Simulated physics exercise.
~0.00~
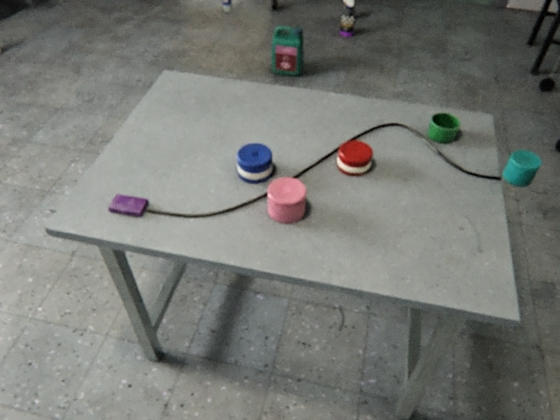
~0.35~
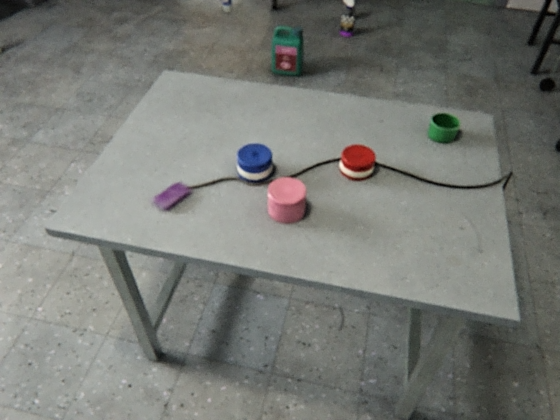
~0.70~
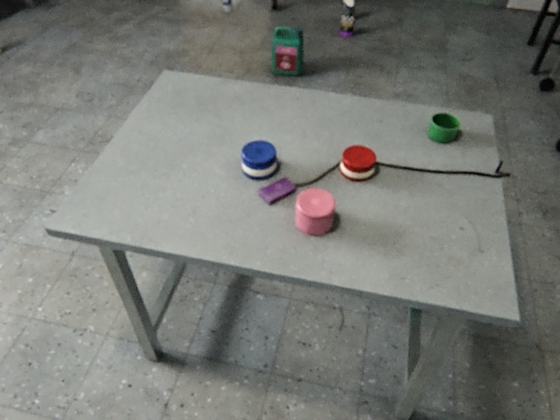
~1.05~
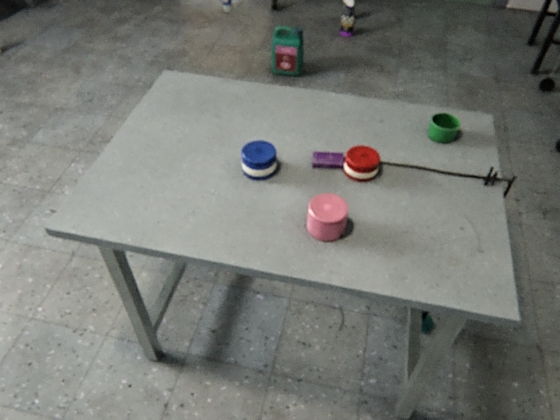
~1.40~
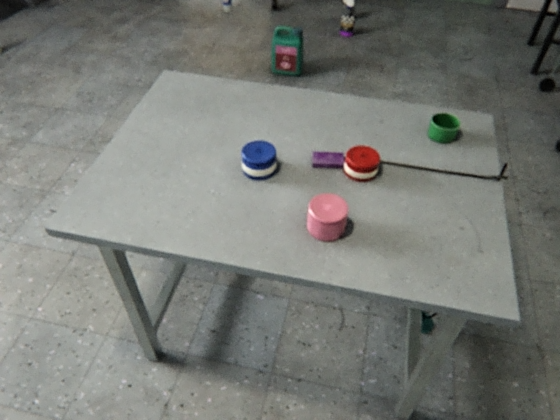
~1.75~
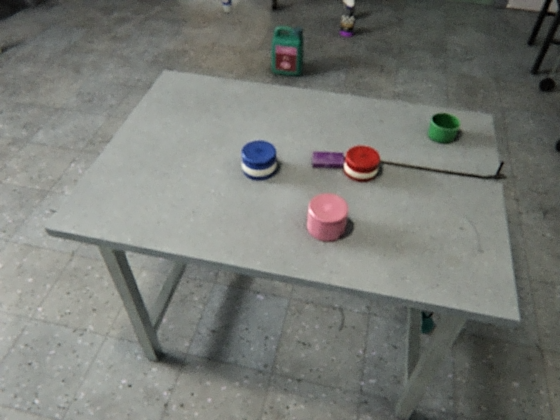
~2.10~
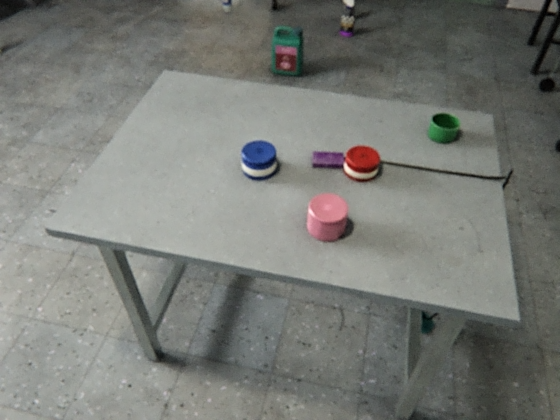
In this clip, a teal object drops past the right edge of a grey table, pulling a dark cable and purple block rightward. The block passes between the blue and pink containers, shifting the pink one noticeably, and ends beside the red tin as the green mug stays put.
